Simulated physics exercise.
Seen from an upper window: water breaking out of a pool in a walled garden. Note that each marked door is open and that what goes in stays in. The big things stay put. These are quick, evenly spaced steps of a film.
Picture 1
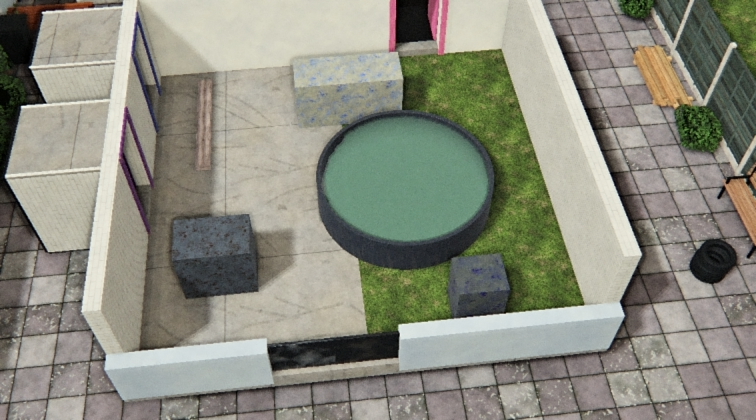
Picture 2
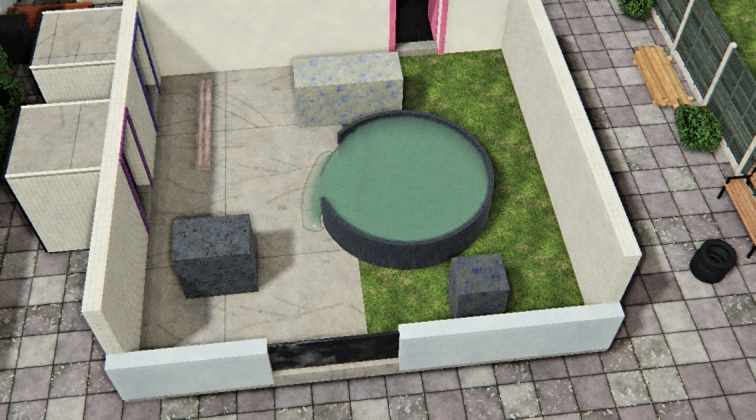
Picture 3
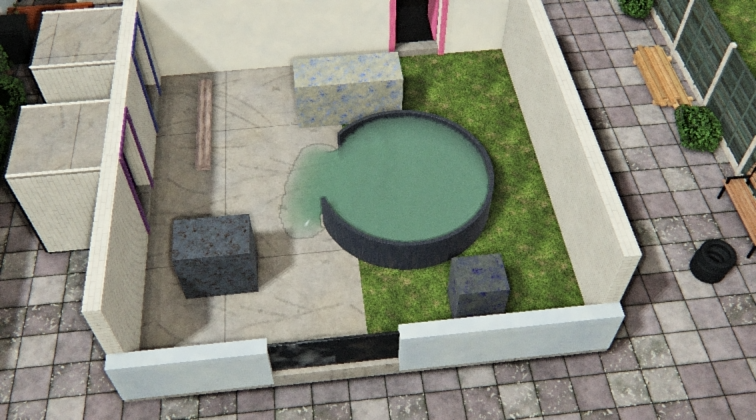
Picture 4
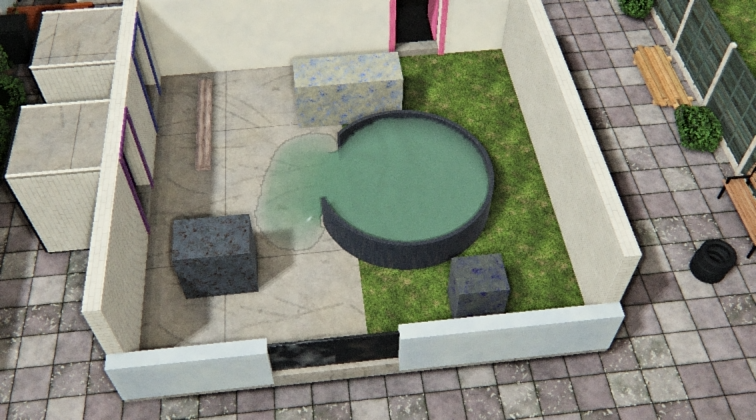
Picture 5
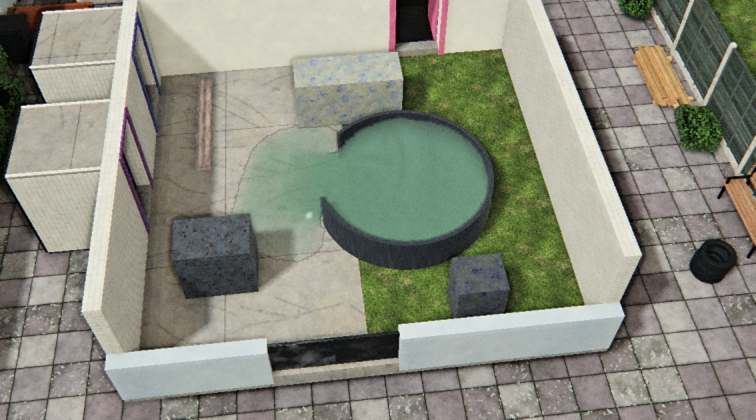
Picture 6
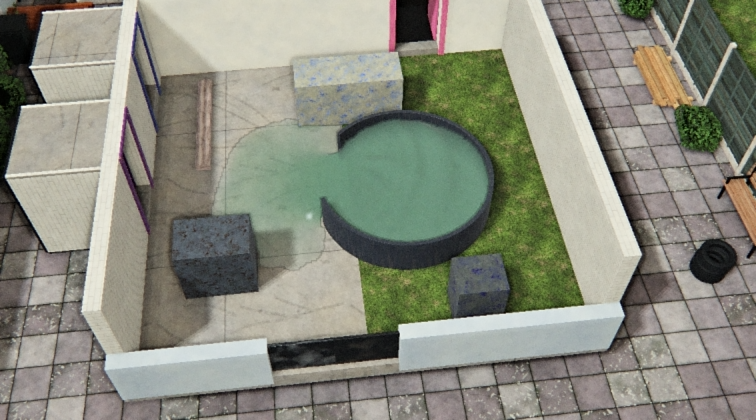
A round, dark-walled pool of green water stands right of centre in a walled garden seen from high above, between pale paving and grass. A speckled block sits behind it, with a dark block to the left and a smaller one in front. The water is still, then the pool's left side opens and green water pours out, spreading leftward across the paving in a widening, thinning sheet while the camera stays fixed.
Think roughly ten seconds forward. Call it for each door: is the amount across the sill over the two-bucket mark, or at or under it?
My call: The pink door at or under the mark, the purple door over the mark, the blue door at or under the mark.
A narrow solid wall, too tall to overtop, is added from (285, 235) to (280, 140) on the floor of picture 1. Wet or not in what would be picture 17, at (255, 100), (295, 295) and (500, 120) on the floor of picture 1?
Submerged; submerged; untouched.
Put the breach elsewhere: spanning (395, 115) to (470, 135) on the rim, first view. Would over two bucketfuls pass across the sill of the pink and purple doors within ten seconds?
One by one: Pink ends up above; purple ends up below.
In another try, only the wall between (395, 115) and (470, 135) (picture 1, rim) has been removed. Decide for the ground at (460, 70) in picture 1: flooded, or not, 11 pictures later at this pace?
There: Awash.
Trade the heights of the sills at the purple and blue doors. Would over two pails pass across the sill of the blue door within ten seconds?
My reading: The blue door takes more.
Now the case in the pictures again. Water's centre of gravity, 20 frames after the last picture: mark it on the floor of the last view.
Centre of mass: Roughly (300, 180).
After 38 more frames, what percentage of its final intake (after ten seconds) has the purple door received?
Around 90 percent.
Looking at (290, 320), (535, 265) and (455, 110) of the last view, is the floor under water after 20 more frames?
Result, in order: Waterlogged / unflooded / unflooded.
A moment on, water covers 30 % of the floor; the pink door not reached, the purple door wet at the sill, nothing in, the blue door not reached.
Next, water covers 40 % of the floor; the pink door not reached, the purple door over two buckets in, the blue door wet at the sill, nothing in.
Then, water covers 50 % of the floor; the pink door not reached, the purple door far over two buckets in, the blue door wet at the sill, nothing in.
Later, water covers 75 % of the floor; the pink door wet at the sill, nothing in, the purple door far over two buckets in, the blue door under two buckets in.
In the end, water covers 95 % of the floor; the pink door wet at the sill, nothing in, the purple door far over two buckets in, the blue door under two buckets in.
